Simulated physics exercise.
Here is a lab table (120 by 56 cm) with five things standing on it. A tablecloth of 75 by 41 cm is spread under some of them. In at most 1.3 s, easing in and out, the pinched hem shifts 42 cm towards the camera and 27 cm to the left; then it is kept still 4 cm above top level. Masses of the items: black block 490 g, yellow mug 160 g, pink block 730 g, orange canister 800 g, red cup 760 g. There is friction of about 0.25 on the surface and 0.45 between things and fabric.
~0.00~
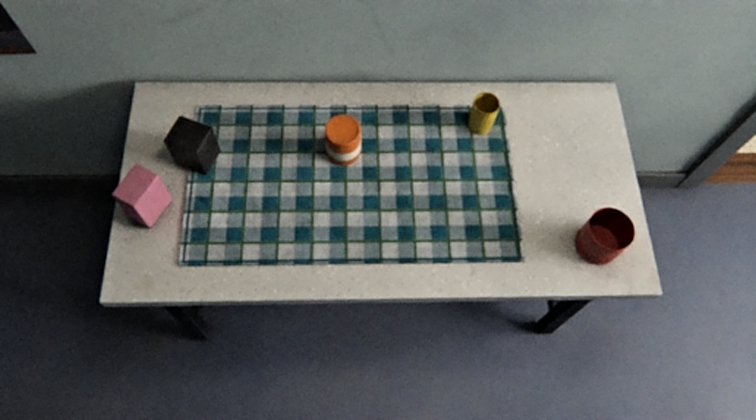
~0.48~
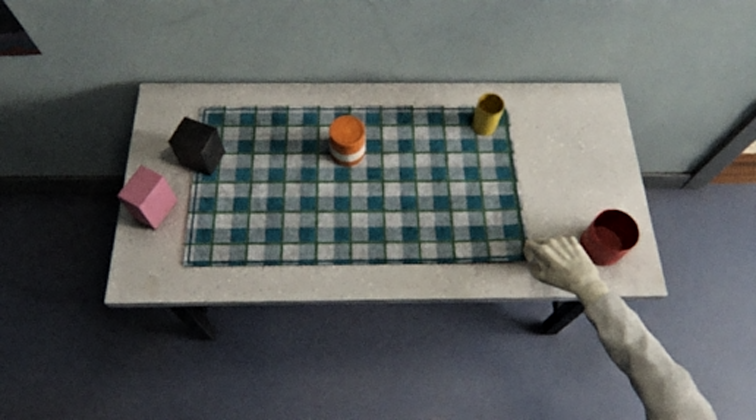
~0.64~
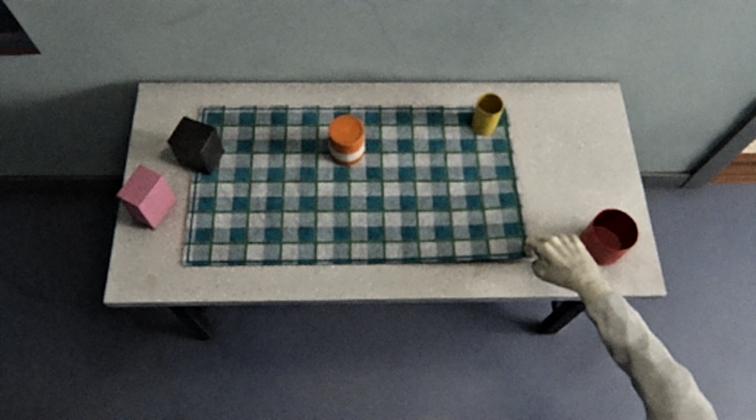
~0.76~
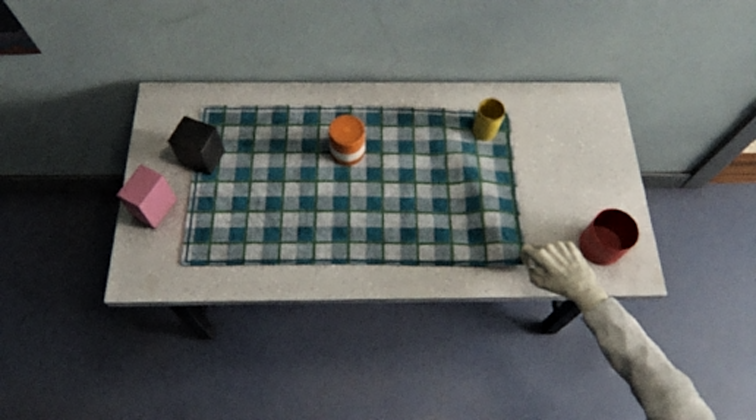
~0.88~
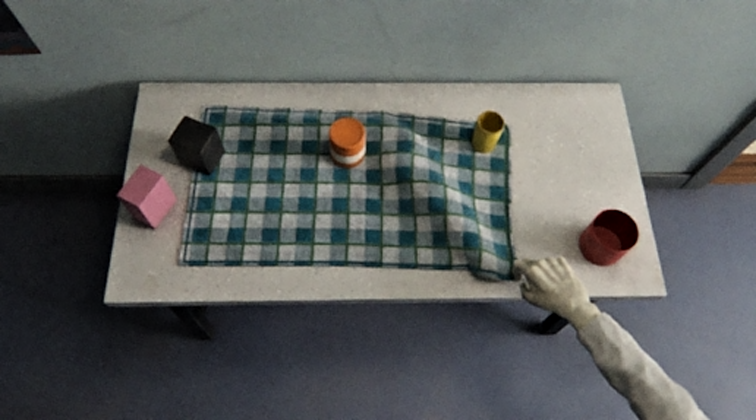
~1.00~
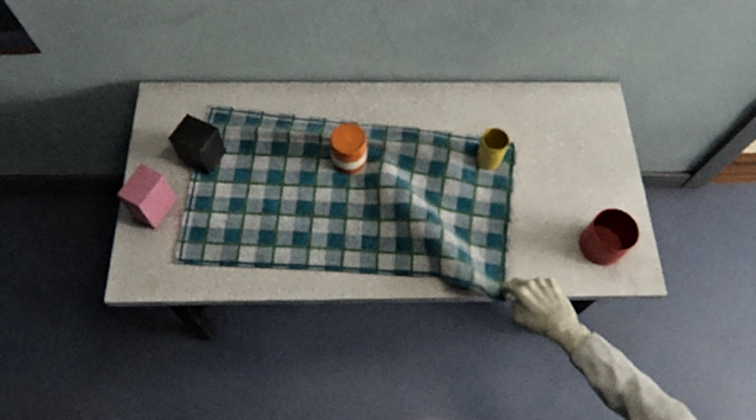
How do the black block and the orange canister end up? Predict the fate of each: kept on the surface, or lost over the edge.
Black block kept on the surface; orange canister kept on the surface.
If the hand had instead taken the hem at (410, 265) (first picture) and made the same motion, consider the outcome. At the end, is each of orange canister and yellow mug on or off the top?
That way the orange canister would end up off its support and the yellow mug off its support.
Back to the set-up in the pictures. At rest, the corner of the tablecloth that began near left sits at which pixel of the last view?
That corner comes to rest close to (140, 246) in the last view.
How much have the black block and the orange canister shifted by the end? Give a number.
Roughly: Black block 8 cm; orange canister 25 cm.
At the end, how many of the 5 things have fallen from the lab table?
I count 1.
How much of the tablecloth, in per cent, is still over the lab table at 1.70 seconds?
I'd say close to 65 per cent of it.
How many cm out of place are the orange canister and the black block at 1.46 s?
The orange canister is about 15 cm off and the black block about 2 cm.
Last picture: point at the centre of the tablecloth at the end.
About (331, 286).
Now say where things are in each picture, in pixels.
The first frame shows black block (188, 134); orange canister (343, 129); tablecloth corners (178, 266) (197, 105) (504, 105) (524, 262).
The second frame shows tablecloth corners (183, 267) (201, 106); grip (531, 260).
The third frame shows tablecloth corners (182, 266) (200, 106); grip (531, 258).
The fourth frame shows yellow mug (492, 109); tablecloth corners (181, 266) (202, 106); grip (528, 265).
The fifth frame shows orange canister (347, 132); yellow mug (491, 122); tablecloth corners (179, 265) (203, 106); grip (520, 280).
The sixth frame shows black block (193, 133); orange canister (348, 138); tablecloth corners (174, 264) (209, 105) (518, 143); grip (509, 300).
After 1.2 s, 90 % of the tablecloth is still over the top; orange canister 9 cm off its start, black block 1 cm off its start, yellow mug 22 cm off its start.
After 1.5 s, 75 % of the tablecloth is still over the top; orange canister 16 cm off its start, black block 3 cm off its start, yellow mug 35 cm off its start.
After 1.7 s, 65 % of the tablecloth is still over the top; orange canister 23 cm off its start at (343, 225), black block 6 cm off its start at (218, 139), yellow mug 47 cm off its start at (491, 301).
After 1.9 s, 55 % of the tablecloth is still over the top; orange canister 27 cm off its start, black block 8 cm off its start, yellow mug over the edge.
After 3.5 s, 55 % of the tablecloth is still over the top; orange canister 27 cm off its start at (344, 245), black block 8 cm off its start at (225, 147), yellow mug over the edge.
